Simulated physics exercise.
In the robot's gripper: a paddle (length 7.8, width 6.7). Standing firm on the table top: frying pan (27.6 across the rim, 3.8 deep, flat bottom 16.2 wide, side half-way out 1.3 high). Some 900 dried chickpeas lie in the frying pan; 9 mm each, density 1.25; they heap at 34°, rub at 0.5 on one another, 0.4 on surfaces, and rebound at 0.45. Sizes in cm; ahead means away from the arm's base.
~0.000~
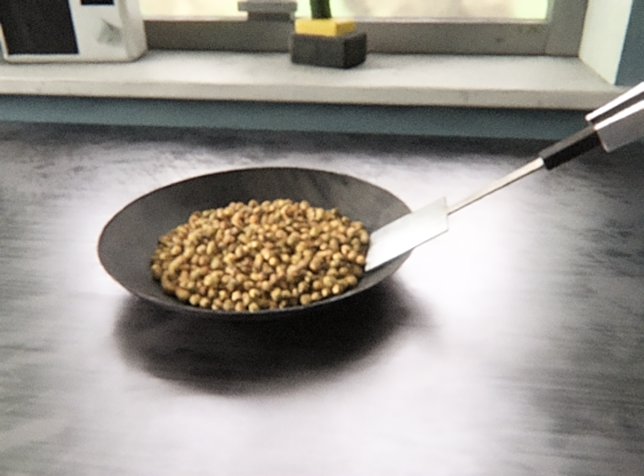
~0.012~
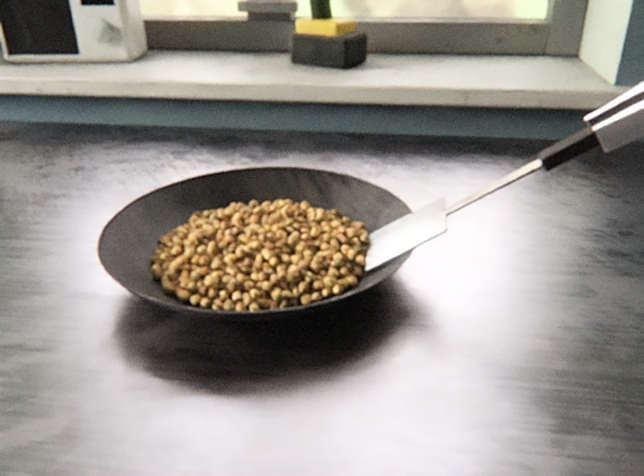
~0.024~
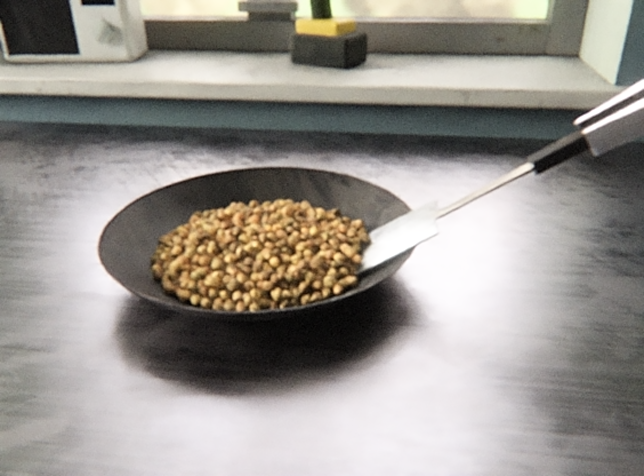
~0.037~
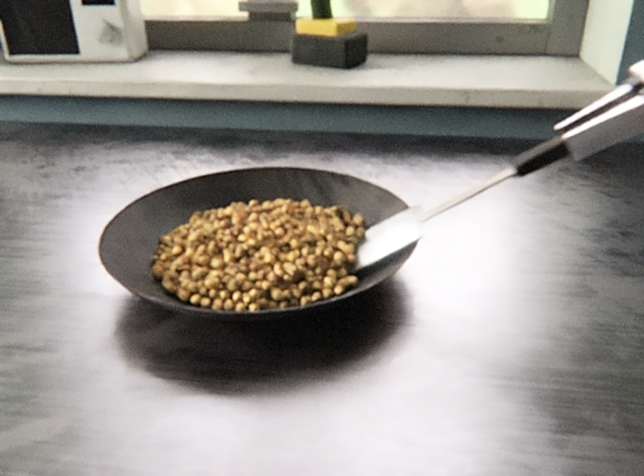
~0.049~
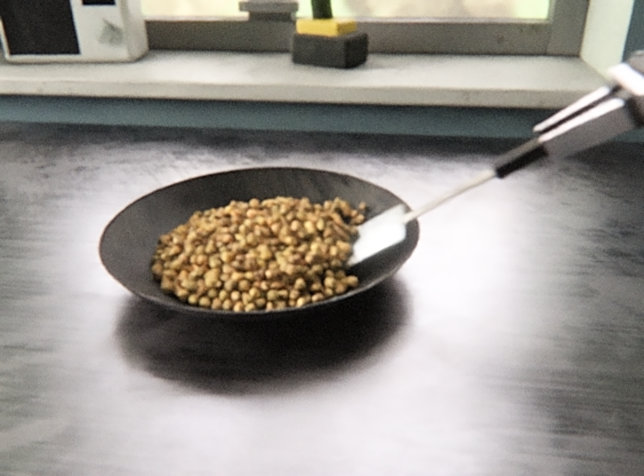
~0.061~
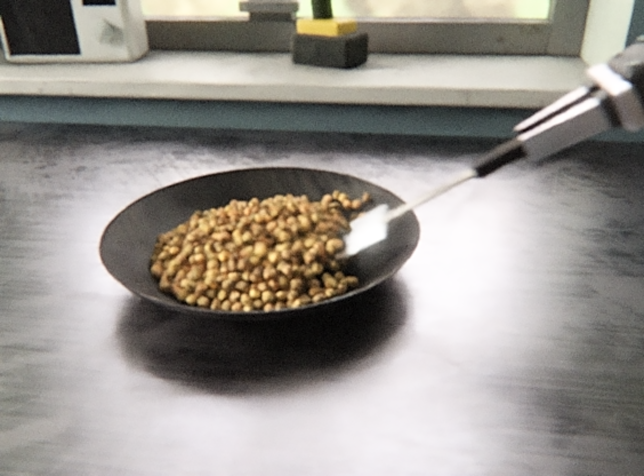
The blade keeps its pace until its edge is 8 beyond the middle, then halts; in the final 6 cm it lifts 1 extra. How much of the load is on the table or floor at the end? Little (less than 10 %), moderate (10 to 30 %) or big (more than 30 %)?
Share on the table or floor: Moderate (10 to 30 %).
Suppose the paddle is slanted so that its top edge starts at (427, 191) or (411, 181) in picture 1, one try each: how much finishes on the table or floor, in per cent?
About 20 and 25 per cent.
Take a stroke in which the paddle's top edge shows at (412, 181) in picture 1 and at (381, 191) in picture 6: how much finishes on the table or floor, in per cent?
About 5 per cent.
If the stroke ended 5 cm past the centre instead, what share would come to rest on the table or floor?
Then about 5 per cent.
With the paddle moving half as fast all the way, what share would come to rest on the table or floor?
It would be near 5 per cent.
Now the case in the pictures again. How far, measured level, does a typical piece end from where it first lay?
Some 4 cm.
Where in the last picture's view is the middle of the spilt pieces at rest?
Around (30, 245).
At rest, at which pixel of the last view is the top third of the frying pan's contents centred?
Around (171, 230).
After 0.09 s, sloping 34°, highest piece 6 above the table; 900 in the frying pan.
After 0.12 s, sloping 34°, highest piece 8 above the table; 899 in the frying pan, 1 on the blade or in flight.
After 0.34 s, sloping 34°, highest piece 5 above the table; 761 in the frying pan, 129 on the table or floor, 10 on the blade or in flight.
After 1.39 s, sloping 34°, highest piece 4 above the table; 757 in the frying pan, 143 on the table or floor.
In the end, 757 in the frying pan, 143 on the table or floor. That is 16 % on the table or floor.
